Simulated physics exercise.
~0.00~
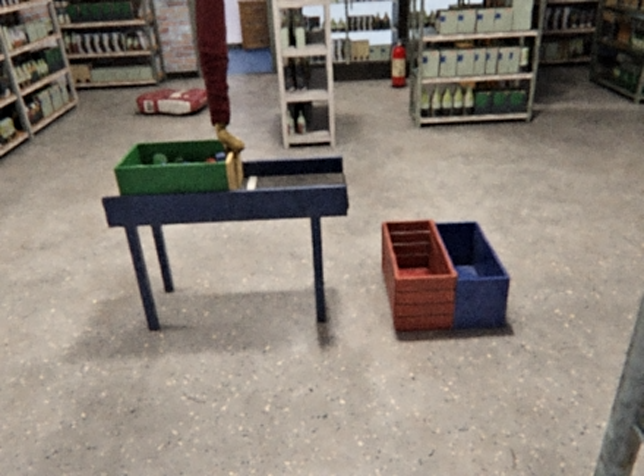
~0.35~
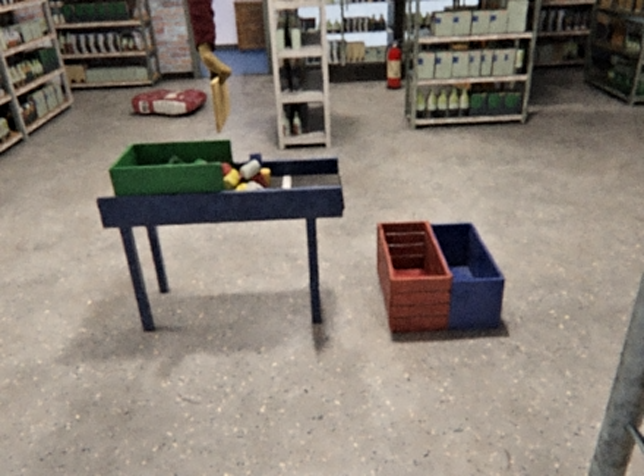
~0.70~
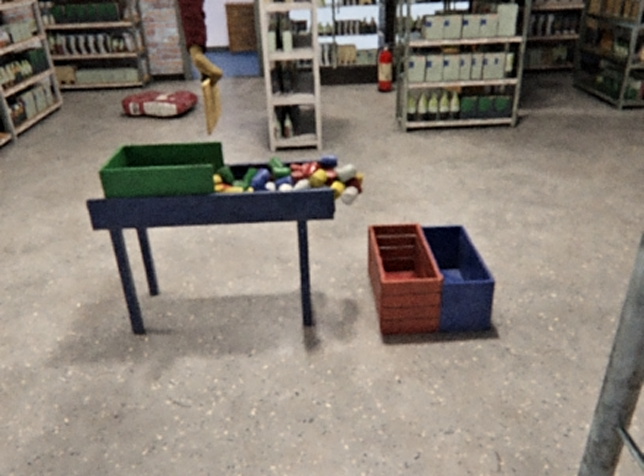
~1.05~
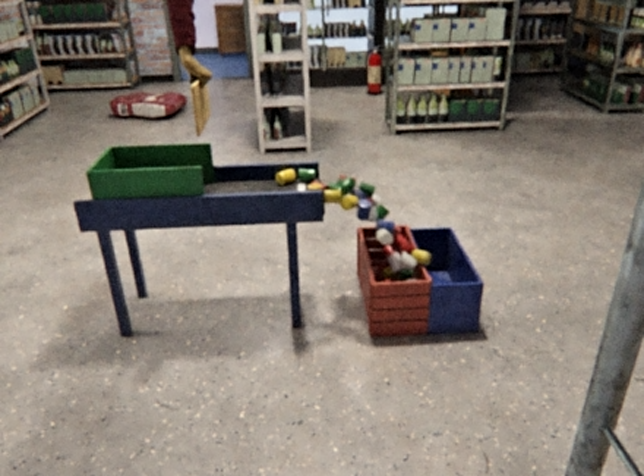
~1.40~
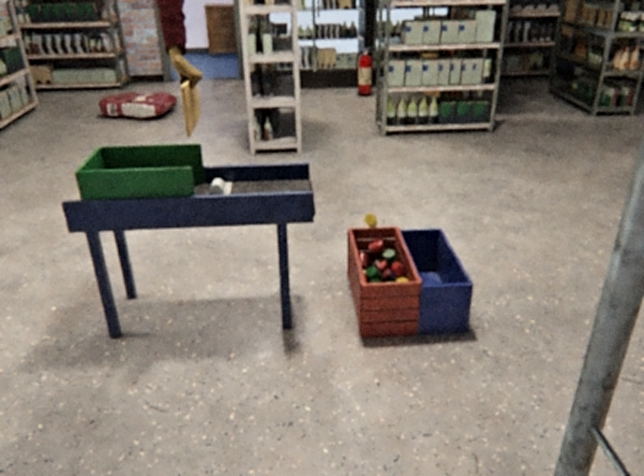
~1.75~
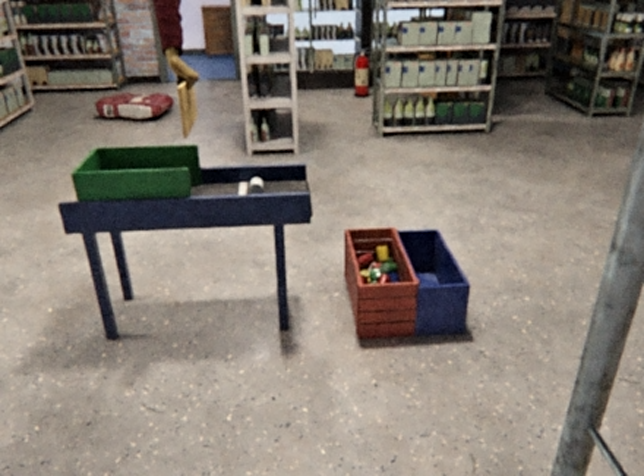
In a storeroom, a belt carries small colourful jars off its end into a red box.
